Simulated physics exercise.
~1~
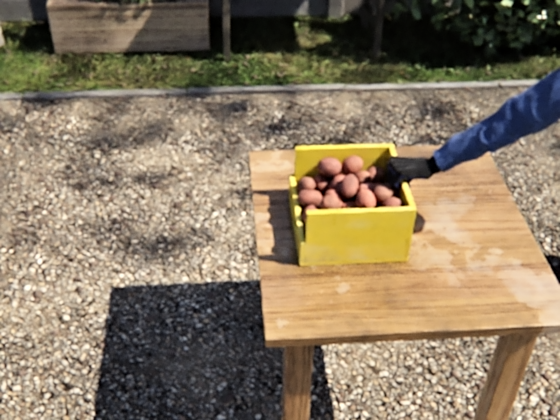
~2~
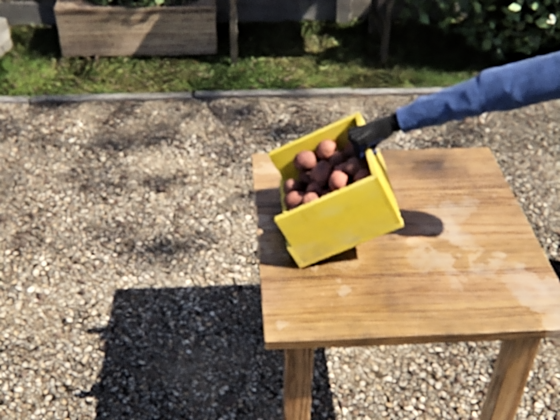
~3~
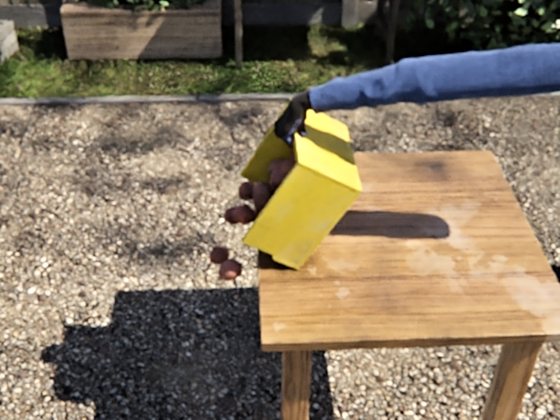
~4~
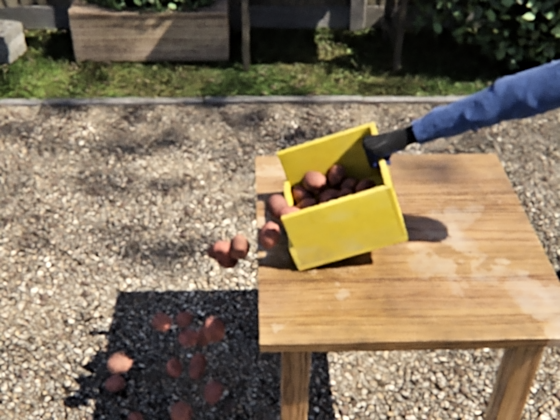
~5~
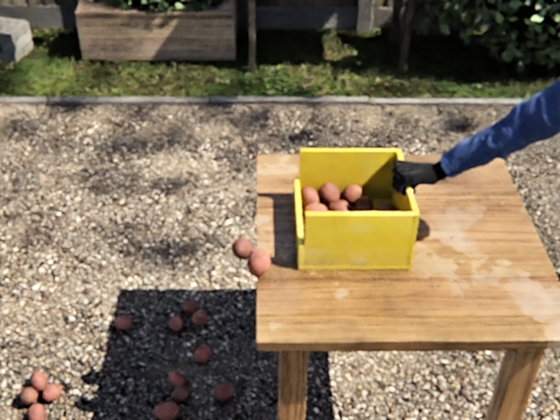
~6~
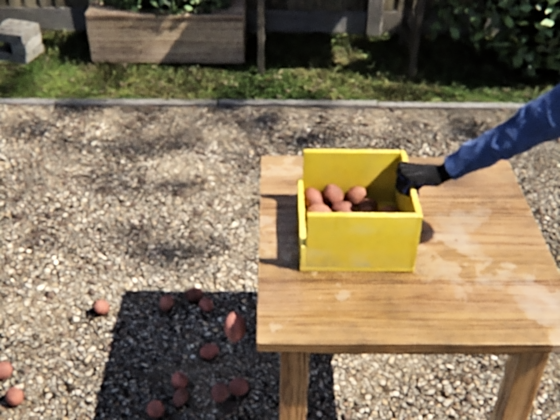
To begin with, a yellow open-topped box heaped with reddish potatoes stands on a wooden table outdoors, a black-gloved hand in a blue sleeve at its right side. The hand raises the right edge, tipping the box to the left. As the tilt steepens, potatoes slide over the low left wall and drop past the table's edge. The arm then lowers the box while more tumble down towards the gravel. Finally the box sits flat again with a smaller pile inside, over half of its potatoes gone, many of them scattered across the ground.
